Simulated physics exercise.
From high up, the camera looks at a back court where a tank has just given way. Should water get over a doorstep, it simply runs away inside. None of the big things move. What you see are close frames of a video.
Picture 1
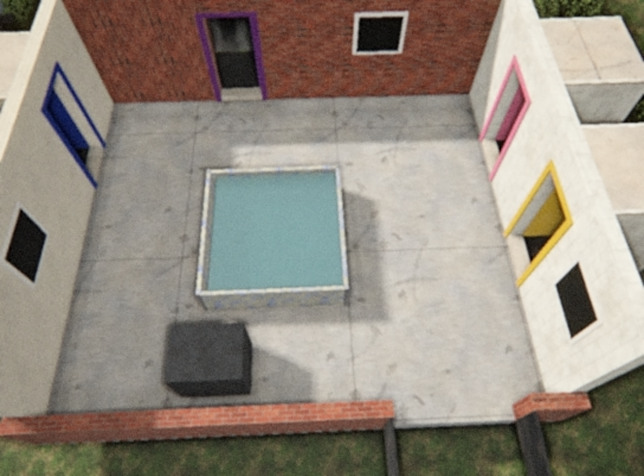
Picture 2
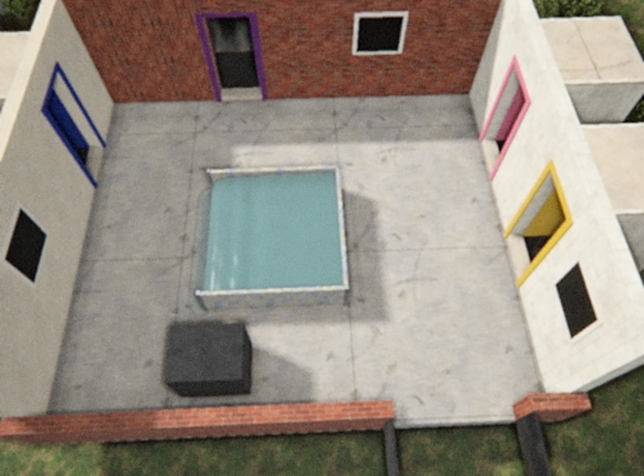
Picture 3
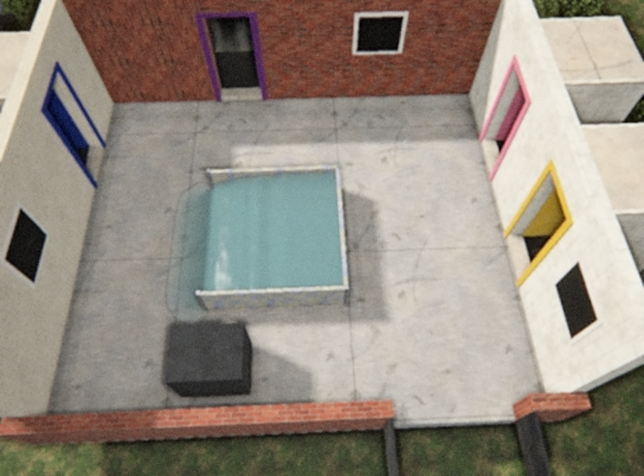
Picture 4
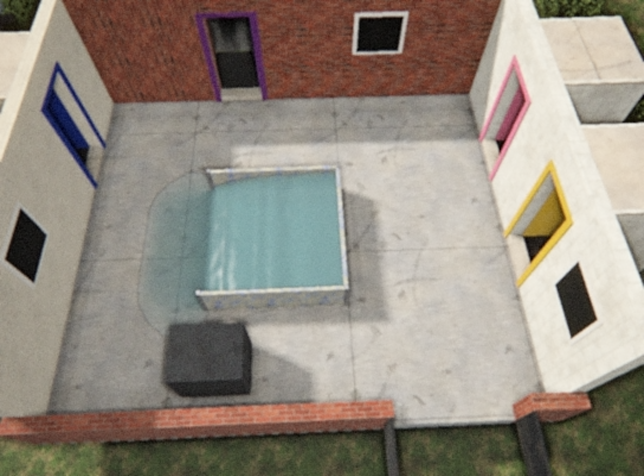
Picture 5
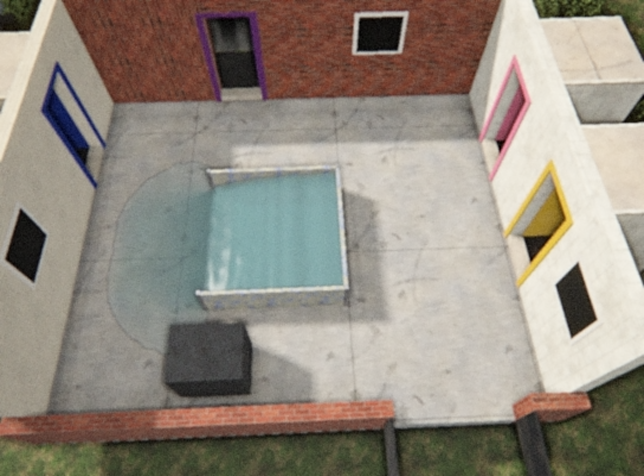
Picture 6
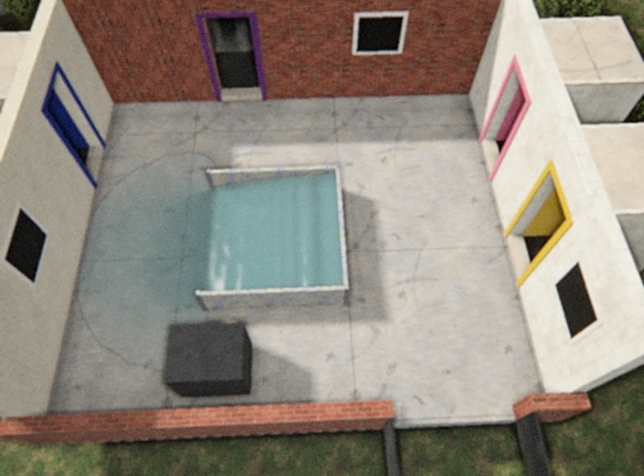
In a walled concrete court with coloured door surrounds, the left side of a raised water tank gave way, and water poured out and spread leftward across the floor in a widening, rounded sheet.
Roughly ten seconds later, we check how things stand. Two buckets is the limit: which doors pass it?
The purple door will pass two buckets at most; the blue door will pass more than two buckets; the pink door will pass two buckets at most; the yellow door will pass two buckets at most.
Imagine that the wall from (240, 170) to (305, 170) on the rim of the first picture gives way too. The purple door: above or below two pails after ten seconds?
Purple door: Tops the limit.
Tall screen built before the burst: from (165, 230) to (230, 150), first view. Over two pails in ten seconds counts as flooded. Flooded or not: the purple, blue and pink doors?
Then: The purple door stays under, the blue door stays under, the pink door holds.
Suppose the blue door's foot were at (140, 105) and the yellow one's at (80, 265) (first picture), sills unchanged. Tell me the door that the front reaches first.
I reckon it is the one in yellow.
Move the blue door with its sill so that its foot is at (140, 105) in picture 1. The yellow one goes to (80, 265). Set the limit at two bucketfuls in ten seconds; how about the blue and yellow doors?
Note: Blue beats the limit, yellow beats the limit.
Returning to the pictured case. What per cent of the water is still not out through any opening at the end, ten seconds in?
That works out to about 98 per cent.
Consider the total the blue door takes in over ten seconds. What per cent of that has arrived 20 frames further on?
85 %.
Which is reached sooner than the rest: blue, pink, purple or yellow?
That would be the blue-painted one.
A moment on, water covers 25 % of the floor; the purple door not reached, the blue door wet at the sill, nothing in, the pink door not reached, the yellow door not reached.
Next, water covers 25 % of the floor; the purple door not reached, the blue door under two buckets in, the pink door not reached, the yellow door not reached.
Then, water covers 35 % of the floor; the purple door wet at the sill, nothing in, the blue door over two buckets in, the pink door not reached, the yellow door not reached.
Later, water covers 80 % of the floor; the purple door wet at the sill, nothing in, the blue door over two buckets in, the pink door not reached, the yellow door not reached.
In the end, water covers 95 % of the floor; the purple door wet at the sill, nothing in, the blue door over two buckets in, the pink door wet at the sill, nothing in, the yellow door wet at the sill, nothing in.
